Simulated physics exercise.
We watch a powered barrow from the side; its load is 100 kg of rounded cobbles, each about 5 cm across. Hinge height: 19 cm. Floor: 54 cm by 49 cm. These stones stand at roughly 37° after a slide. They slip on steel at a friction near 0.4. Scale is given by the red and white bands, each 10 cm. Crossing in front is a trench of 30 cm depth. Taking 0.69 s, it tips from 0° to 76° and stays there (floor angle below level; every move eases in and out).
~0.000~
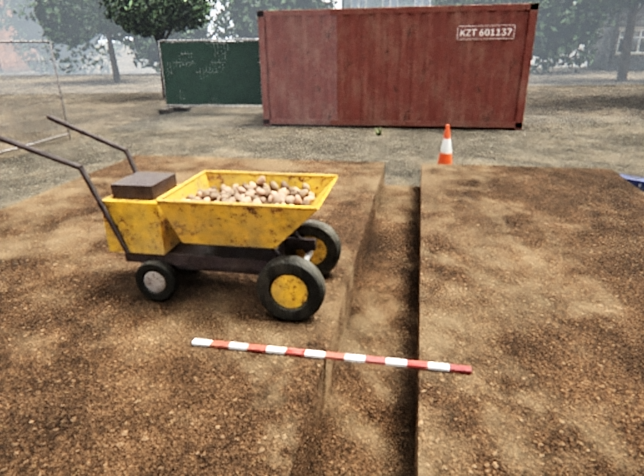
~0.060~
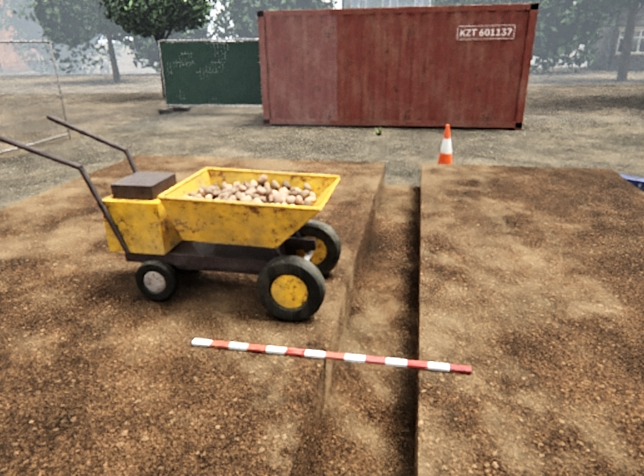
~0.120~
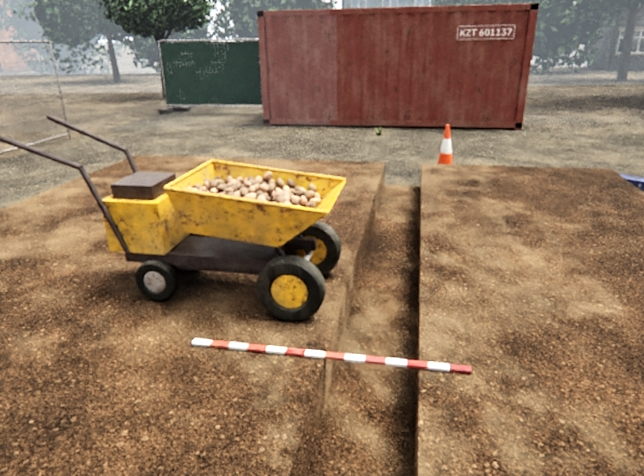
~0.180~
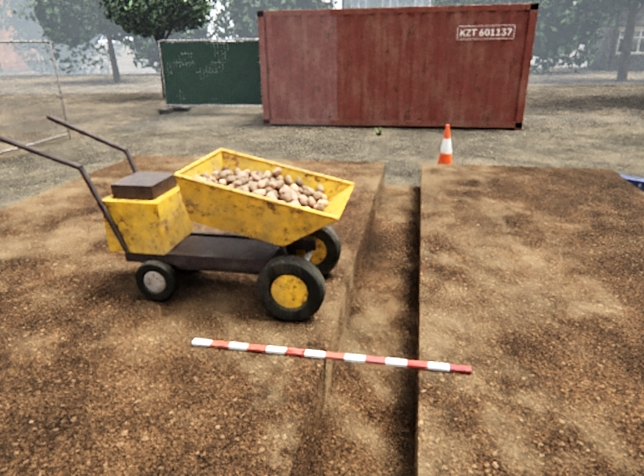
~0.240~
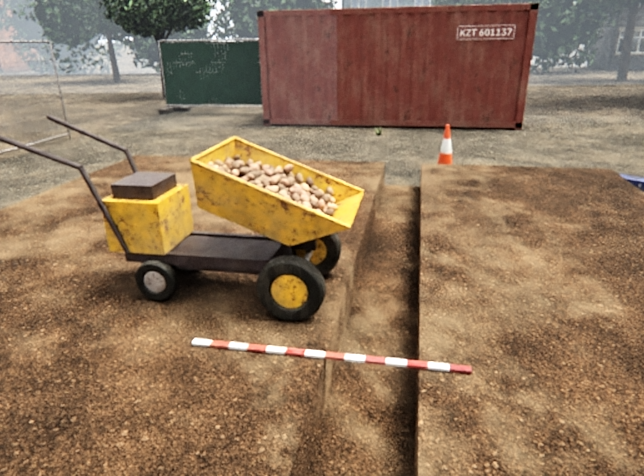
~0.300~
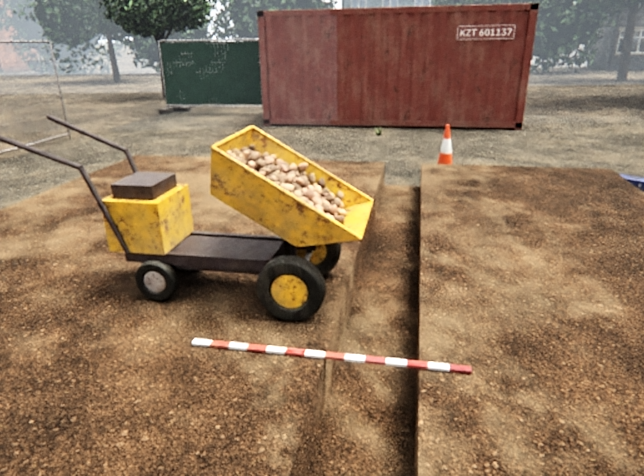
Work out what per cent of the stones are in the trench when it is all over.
It comes to roughly 42 per cent.
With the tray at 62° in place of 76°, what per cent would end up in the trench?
It comes out at about 45 percent.
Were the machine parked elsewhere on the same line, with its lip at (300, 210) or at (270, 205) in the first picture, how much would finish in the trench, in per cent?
First place: Near 65%; second place: Near 95%.
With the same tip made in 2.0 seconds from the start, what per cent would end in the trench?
About 60%.
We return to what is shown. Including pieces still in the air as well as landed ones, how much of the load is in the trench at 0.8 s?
Close to 20 per cent has got there by then.
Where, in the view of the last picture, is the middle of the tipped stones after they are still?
(439, 302).
After 0.5 s the floor is at 64°; 100 % in the tray; the foremost stones are at (376, 256).
After 0.8 s the floor is at 76°; 57 % in the tray, 22 % in the trench, 21 % past the trench; the foremost stones are at (451, 310).
After 1.1 s the floor is at 76°; 1 % in the tray, 41 % in the trench, 58 % past the trench; the foremost stones are at (621, 322).
After 3.1 s the floor is at 76°; 0 % in the tray, 42 % in the trench, 58 % past the trench; the foremost stones are past the picture's edge.
